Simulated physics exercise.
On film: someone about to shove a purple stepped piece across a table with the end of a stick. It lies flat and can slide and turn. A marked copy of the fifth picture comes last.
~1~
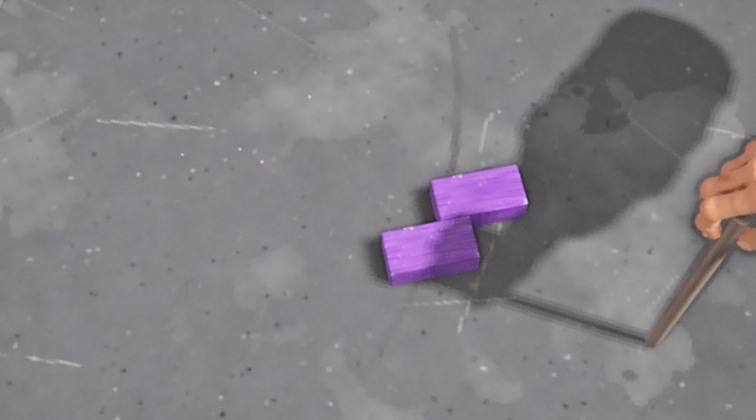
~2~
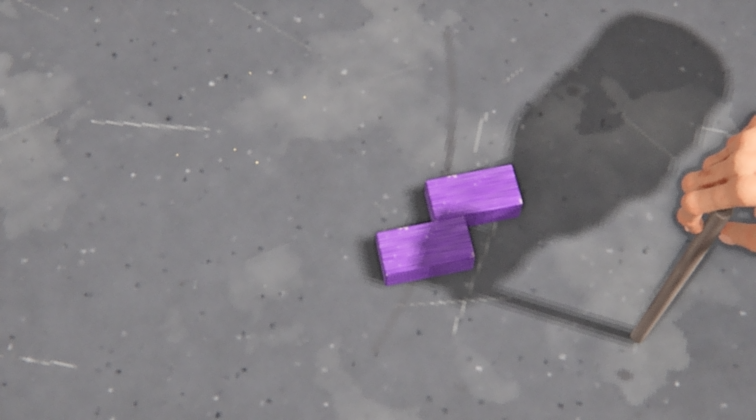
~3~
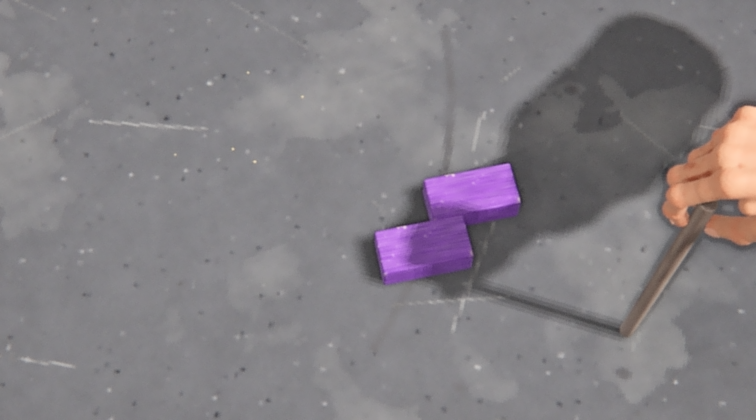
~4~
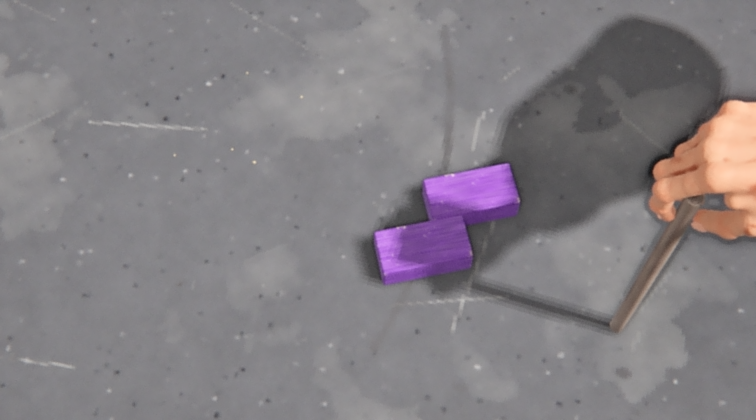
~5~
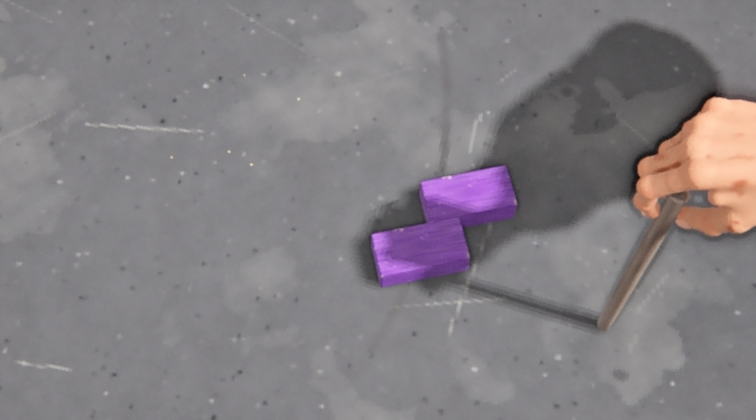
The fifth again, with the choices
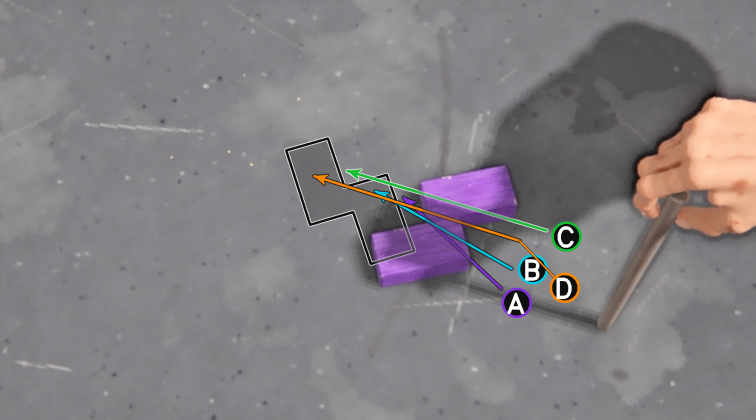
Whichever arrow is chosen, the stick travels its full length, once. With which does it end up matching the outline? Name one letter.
Choose stroke C.
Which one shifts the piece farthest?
Stroke D.
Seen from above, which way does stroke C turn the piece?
Anticlockwise.
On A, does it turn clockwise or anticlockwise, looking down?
Anticlockwise.
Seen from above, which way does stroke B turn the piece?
It turns anticlockwise.
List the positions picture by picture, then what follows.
The first frame shows purple stepped piece (479, 191).
The second frame shows purple stepped piece (474, 191).
The third frame shows purple stepped piece (472, 190).
The fourth frame shows purple stepped piece (472, 190).
The fifth frame shows purple stepped piece (469, 192).
On the copy, A from (501, 289) to (404, 197); B from (512, 269) to (376, 191); C from (546, 231) to (347, 171); D from (520, 241) to (314, 176).
On C. First, foot of the stick (474, 210), piece (452, 177).
Then, foot of the stick (403, 188), piece (378, 159).
Finally, foot of the stick (347, 172), piece (319, 167); it fills the outline.
By contrast, A leaves the piece out of the outline, at (396, 157); B leaves the piece out of the outline, at (358, 156); D leaves the piece out of the outline, at (285, 172).
